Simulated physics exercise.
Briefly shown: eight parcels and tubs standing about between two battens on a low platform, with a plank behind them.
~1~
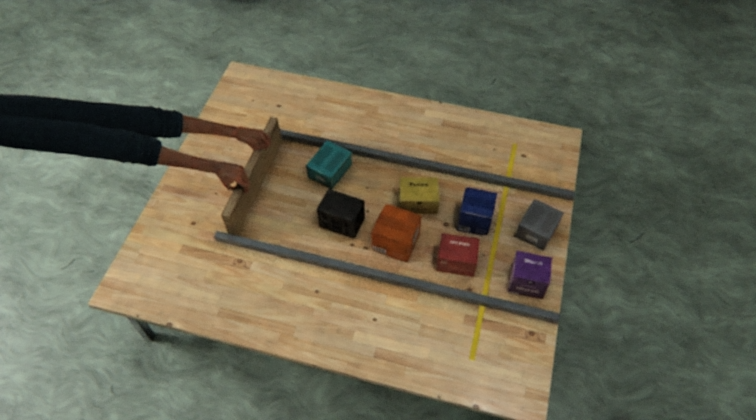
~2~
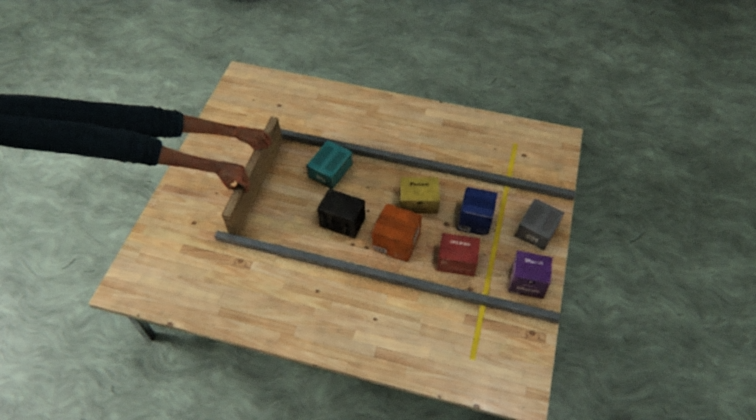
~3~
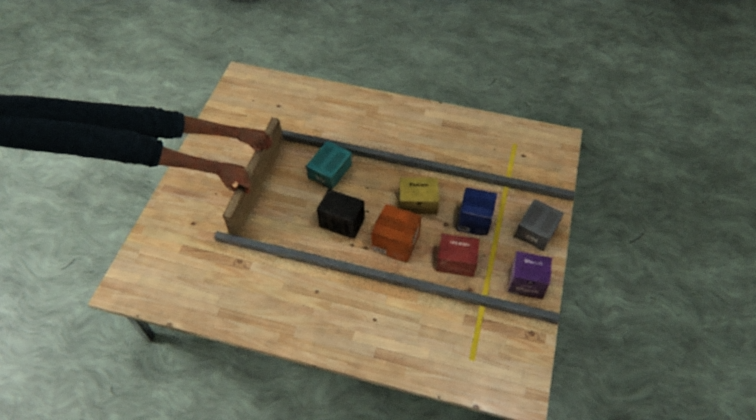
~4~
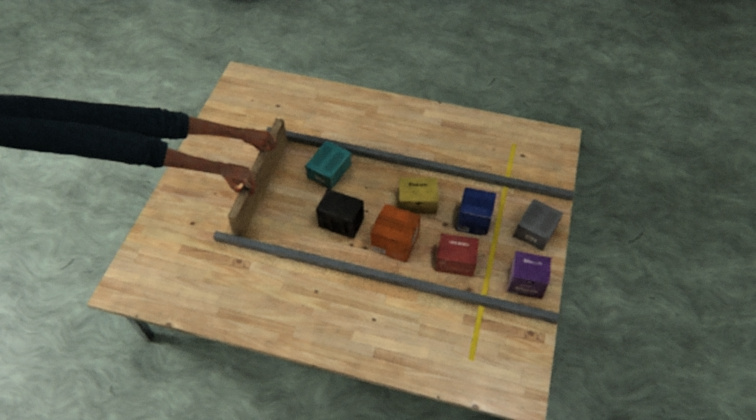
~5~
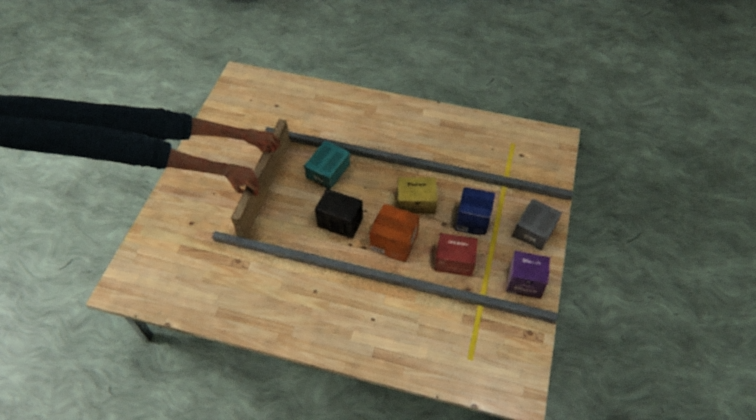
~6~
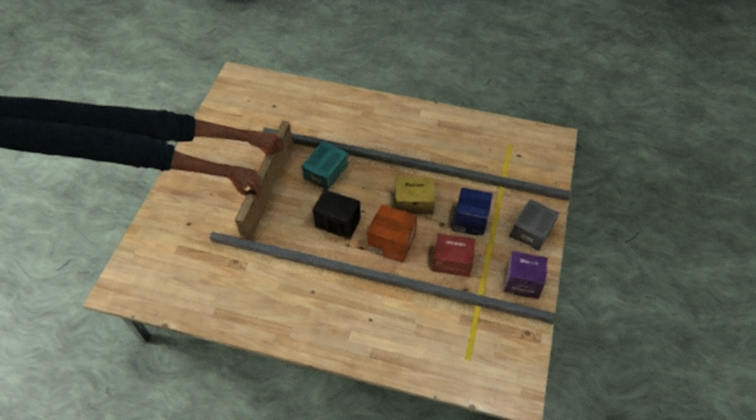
Two hands nudge a wooden plank slightly right behind eight colourful boxes that stay still.
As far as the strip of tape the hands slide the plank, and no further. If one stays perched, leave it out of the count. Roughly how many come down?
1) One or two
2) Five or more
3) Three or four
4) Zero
3, three or four.
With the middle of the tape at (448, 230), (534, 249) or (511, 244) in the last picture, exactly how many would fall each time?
In that order 2, 6 and 5.
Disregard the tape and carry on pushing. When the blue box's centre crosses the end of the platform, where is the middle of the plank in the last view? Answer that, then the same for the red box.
First it's close to (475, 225), next close to (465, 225).
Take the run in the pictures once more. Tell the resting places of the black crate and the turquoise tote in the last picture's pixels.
In order, first (510, 252), then (515, 204).
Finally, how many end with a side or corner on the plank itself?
Count: 2.
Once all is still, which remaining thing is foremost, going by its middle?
Orange parcel.
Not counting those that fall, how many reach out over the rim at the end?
The number overhanging is 2.
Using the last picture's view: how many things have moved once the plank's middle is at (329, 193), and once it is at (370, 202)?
By the first moment it's 2, by the second it's 5.
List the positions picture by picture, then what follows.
Grey tote (539, 225); purple box (530, 275); blue box (477, 212); plank (254, 175); tape (496, 240), in the first picture.
Purple box (530, 275); orange parcel (397, 233), in the second picture.
Blue box (477, 212); red box (458, 255), in the third picture.
Grey tote (539, 225); yellow box (418, 196), in the fourth picture.
Purple box (528, 275); turquoise tote (328, 165), in the fifth picture.
Grey tote (535, 225); purple box (526, 275); blue box (473, 212); plank (266, 179); tape (492, 240), in the sixth picture.
Soon after, none off yet; grey tote at rest near (535, 225); purple box at rest near (526, 275); blue box at rest near (473, 212).
Then, none off yet; grey tote at rest near (535, 225); purple box at rest near (526, 275); blue box moved a little near (480, 214).
Further on, none off yet; grey tote moved about its own width near (571, 236); purple box tipped well over near (581, 296); blue box moved well along near (536, 232).
By the end, the number that fall off is three or four; fallen, red box, blue box, purple box and grey tote.
